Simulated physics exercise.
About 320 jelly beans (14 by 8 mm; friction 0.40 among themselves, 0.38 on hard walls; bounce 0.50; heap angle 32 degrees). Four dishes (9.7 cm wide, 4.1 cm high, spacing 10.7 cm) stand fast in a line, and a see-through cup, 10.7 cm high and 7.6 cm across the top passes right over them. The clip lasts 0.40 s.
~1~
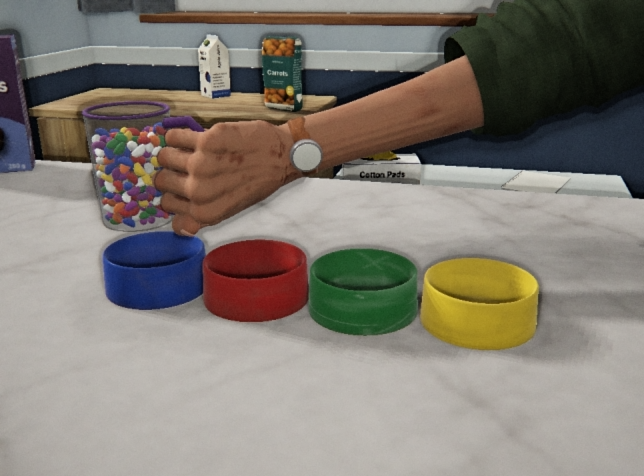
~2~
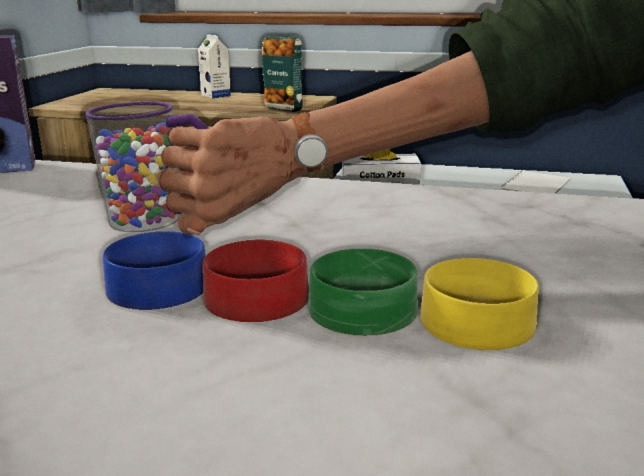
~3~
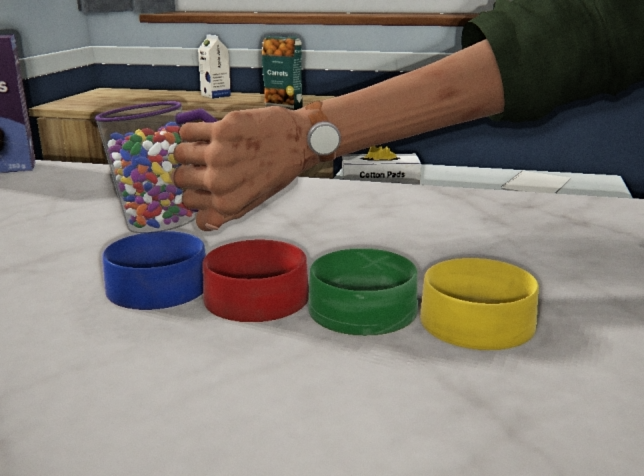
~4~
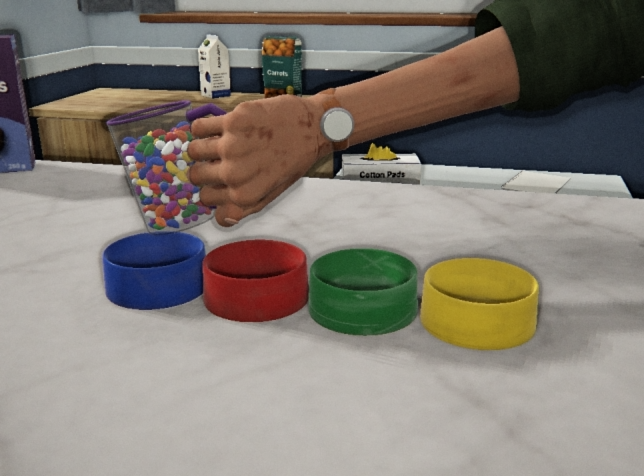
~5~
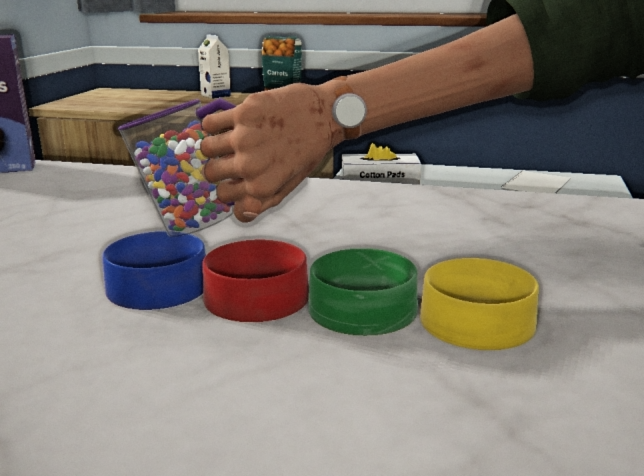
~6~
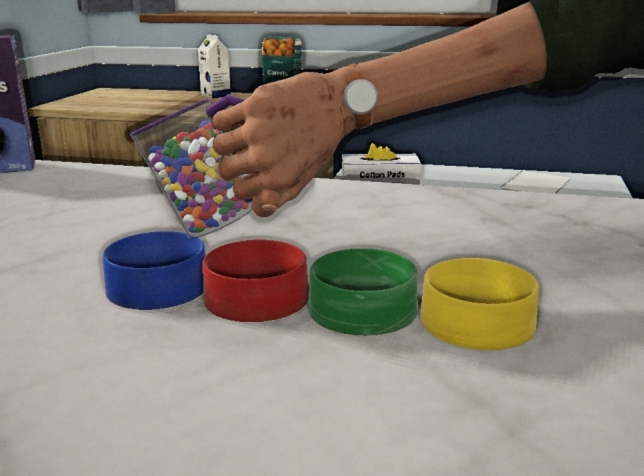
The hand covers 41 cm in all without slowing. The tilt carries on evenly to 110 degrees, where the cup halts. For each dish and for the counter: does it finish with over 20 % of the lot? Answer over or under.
Red dish: Under; blue dish: Under; green dish: Over; yellow dish: Over; on the counter: Under.
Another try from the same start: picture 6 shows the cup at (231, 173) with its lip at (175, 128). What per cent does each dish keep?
Red 0, blue 0, green 0, yellow 90.
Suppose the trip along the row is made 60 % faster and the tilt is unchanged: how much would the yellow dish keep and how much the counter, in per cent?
In that case yellow 90; counter 10.
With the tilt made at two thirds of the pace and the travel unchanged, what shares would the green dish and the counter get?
In that case green 0; counter 10.
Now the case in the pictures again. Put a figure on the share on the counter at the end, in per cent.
About 10 per cent.
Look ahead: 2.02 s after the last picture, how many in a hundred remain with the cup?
About 15 per cent.
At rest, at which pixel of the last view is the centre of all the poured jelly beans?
At about (447, 301).
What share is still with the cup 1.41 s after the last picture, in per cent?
About 60 per cent.
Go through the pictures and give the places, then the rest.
The first picture shows cup at (133, 166), tilt 0 degrees, lip at (91, 109), moved 0.0 cm; middle of the pieces at (133, 179); blue dish at (154, 250); red dish at (255, 259); green dish at (363, 269); yellow dish at (481, 280).
The second picture shows cup at (138, 166), tilt 2 degrees, lip at (94, 110), moved 0.5 cm; middle of the pieces at (138, 179).
The third picture shows cup at (151, 167), tilt 7 degrees, lip at (103, 115), moved 1.9 cm; middle of the pieces at (153, 180).
The fourth picture shows cup at (166, 168), tilt 13 degrees, lip at (114, 120), moved 3.5 cm; middle of the pieces at (169, 181).
The fifth picture shows cup at (181, 169), tilt 18 degrees, lip at (126, 126), moved 5.0 cm; middle of the pieces at (185, 182).
The sixth picture shows cup at (196, 170), tilt 24 degrees, lip at (138, 132), moved 6.6 cm; middle of the pieces at (201, 182); blue dish at (154, 250); red dish at (255, 259); green dish at (363, 269); yellow dish at (481, 280).
Then, 0.84 s after the last picture, tilt 84 degrees; cup holds 100 %.
Then, 1.41 s after the last picture, tilt 110 degrees; cup holds 60 %, green 35 %.
Then, 2.02 s after the last picture, tilt 110 degrees; cup holds 15 %, green 40 %, yellow 40 %.
In the end, red 0 %, blue 0 %, green 40 %, yellow 50 %, counter 10 %.
